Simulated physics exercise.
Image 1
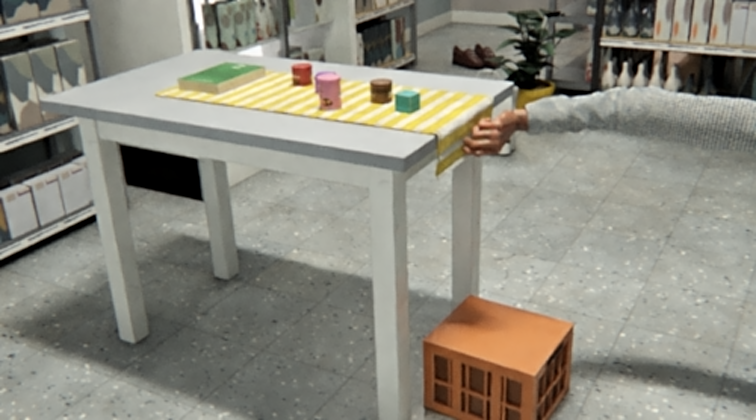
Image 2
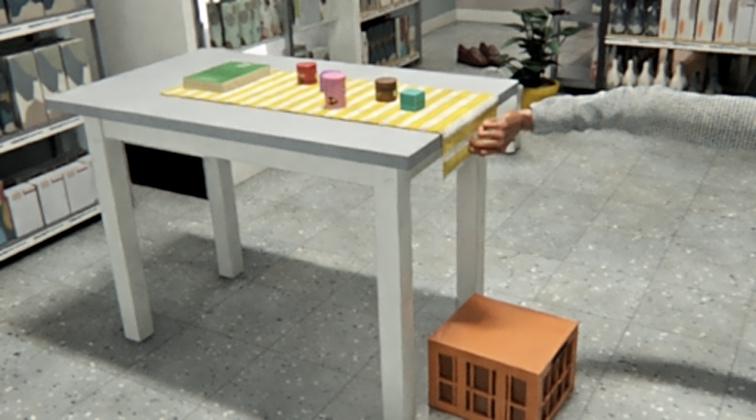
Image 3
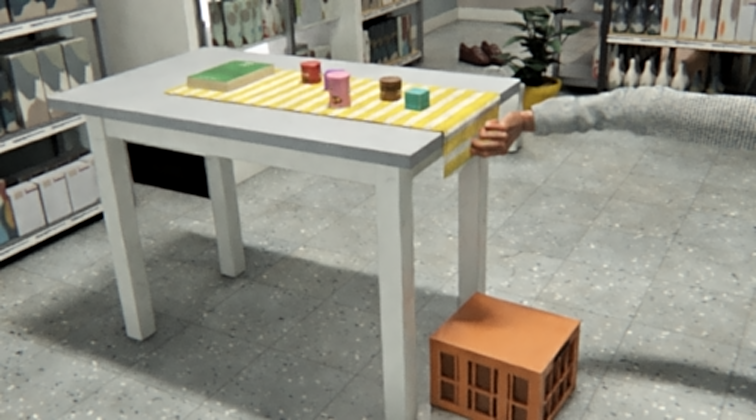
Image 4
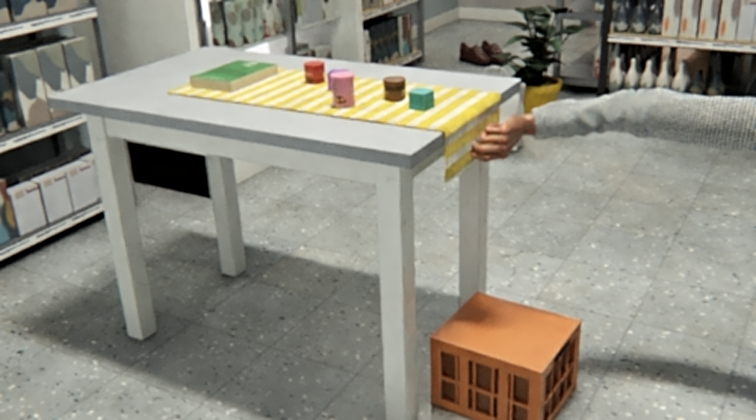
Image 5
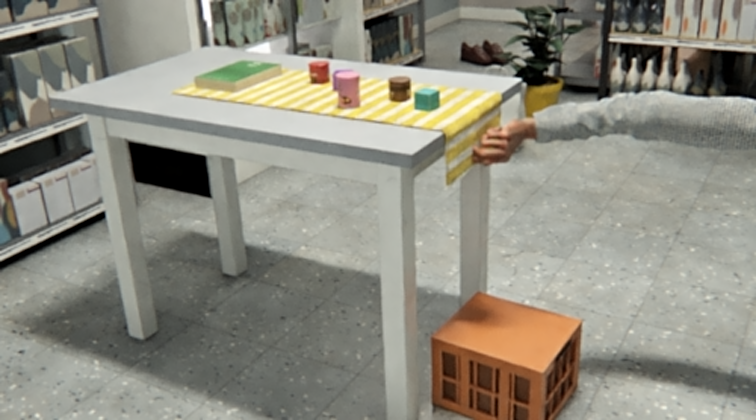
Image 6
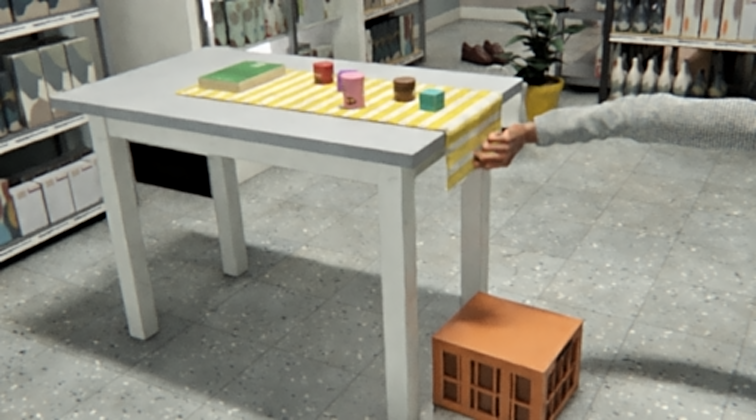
A yellow-and-white striped scarf slides slowly to the right along a grey-topped table as a hand pulls its hanging end, carrying a green book, a red pot, pink and brown containers and a turquoise cube above an orange crate.
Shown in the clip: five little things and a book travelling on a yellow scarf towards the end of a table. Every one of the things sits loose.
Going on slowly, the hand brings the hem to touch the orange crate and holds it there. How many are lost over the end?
Just four fall.
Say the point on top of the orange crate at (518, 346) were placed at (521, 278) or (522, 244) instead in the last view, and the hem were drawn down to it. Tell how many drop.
2 and 1.
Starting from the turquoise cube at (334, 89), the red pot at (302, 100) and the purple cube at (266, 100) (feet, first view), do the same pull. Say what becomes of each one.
Outcome: Turquoise cube is gone, red pot is gone, purple cube is still in place.
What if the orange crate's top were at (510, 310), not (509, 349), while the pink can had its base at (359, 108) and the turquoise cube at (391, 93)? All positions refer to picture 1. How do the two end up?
In the end the pink can is no longer on top and the turquoise cube is no longer on top.
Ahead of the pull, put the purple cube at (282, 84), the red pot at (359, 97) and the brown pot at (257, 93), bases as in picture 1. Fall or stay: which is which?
Each in turn: The purple cube stays aloft, the red pot goes down, the brown pot stays aloft.
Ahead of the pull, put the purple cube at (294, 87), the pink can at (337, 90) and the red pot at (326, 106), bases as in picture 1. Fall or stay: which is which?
Purple cube safe, pink can lost, red pot lost.
Soon after, hem near (477, 218); turquoise cube gone.
Then, hem near (478, 260); turquoise cube and brown pot gone.
Further on, hem near (479, 309); turquoise cube, brown pot, pink can and purple cube gone.
At rest, hem on the crate; turquoise cube, brown pot, pink can and purple cube gone. It carries off four.
